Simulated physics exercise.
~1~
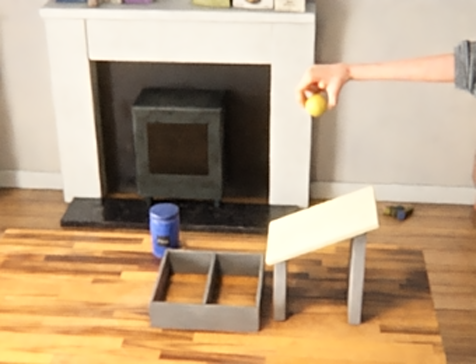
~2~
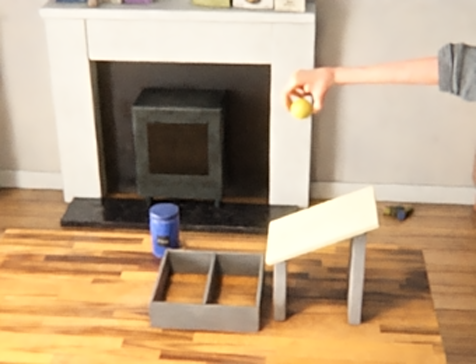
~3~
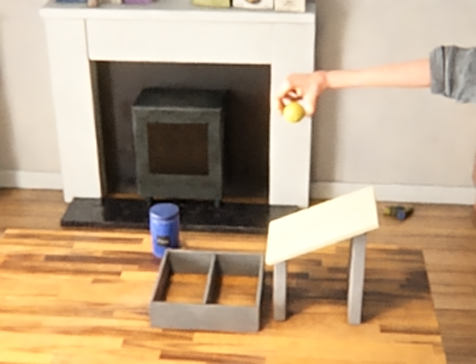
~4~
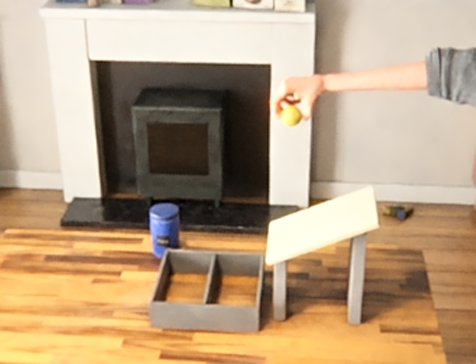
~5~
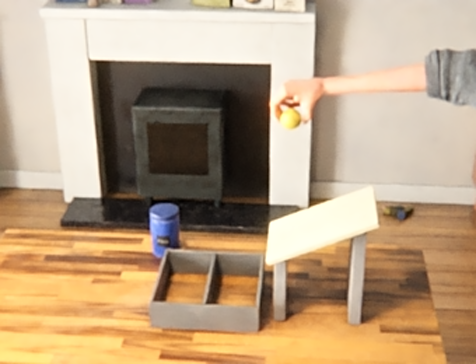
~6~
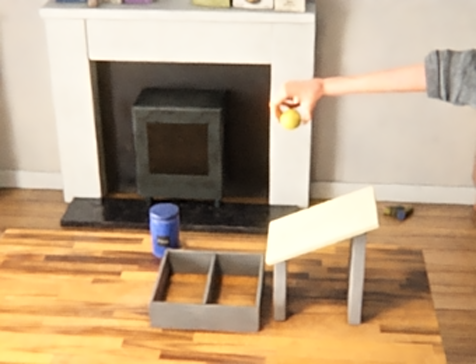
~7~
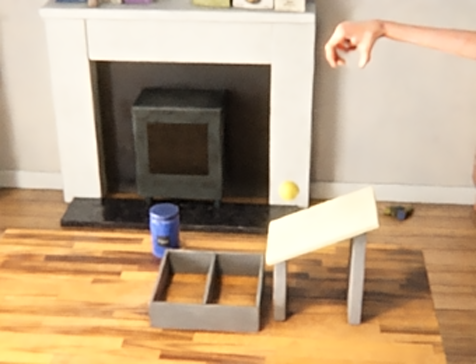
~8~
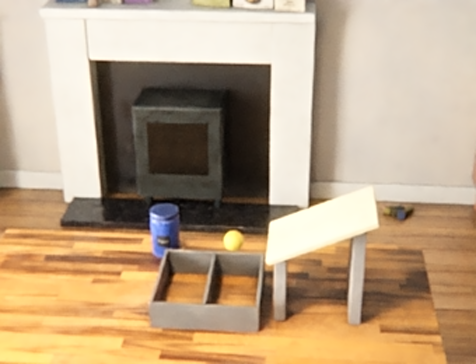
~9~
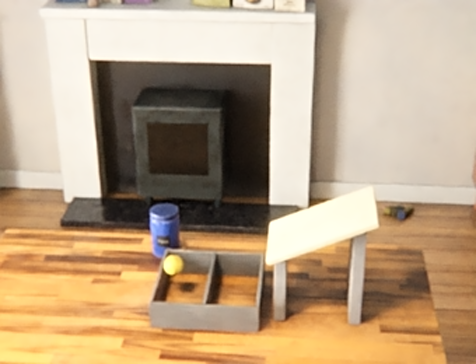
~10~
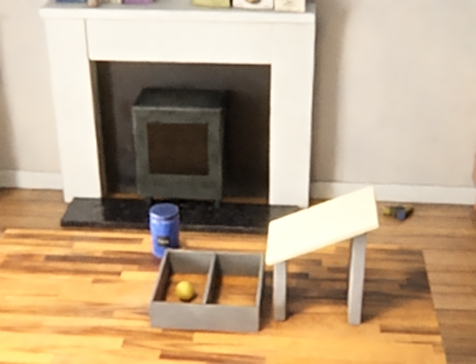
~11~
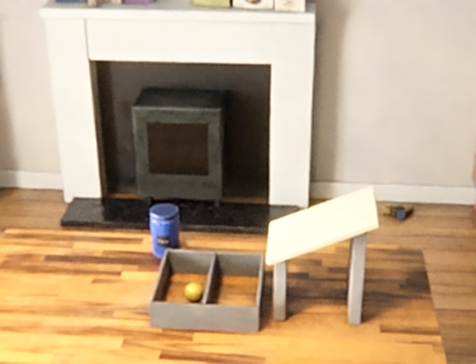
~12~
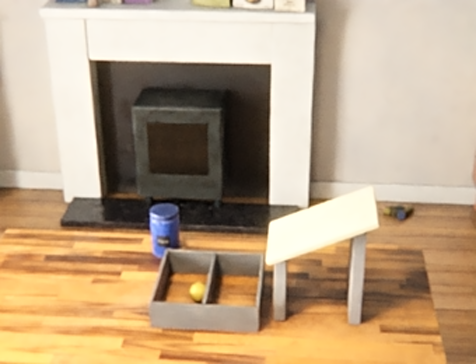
By a fireplace, a hand drops a yellow lemon above a sloping board, and it lands in the tray's left bay.
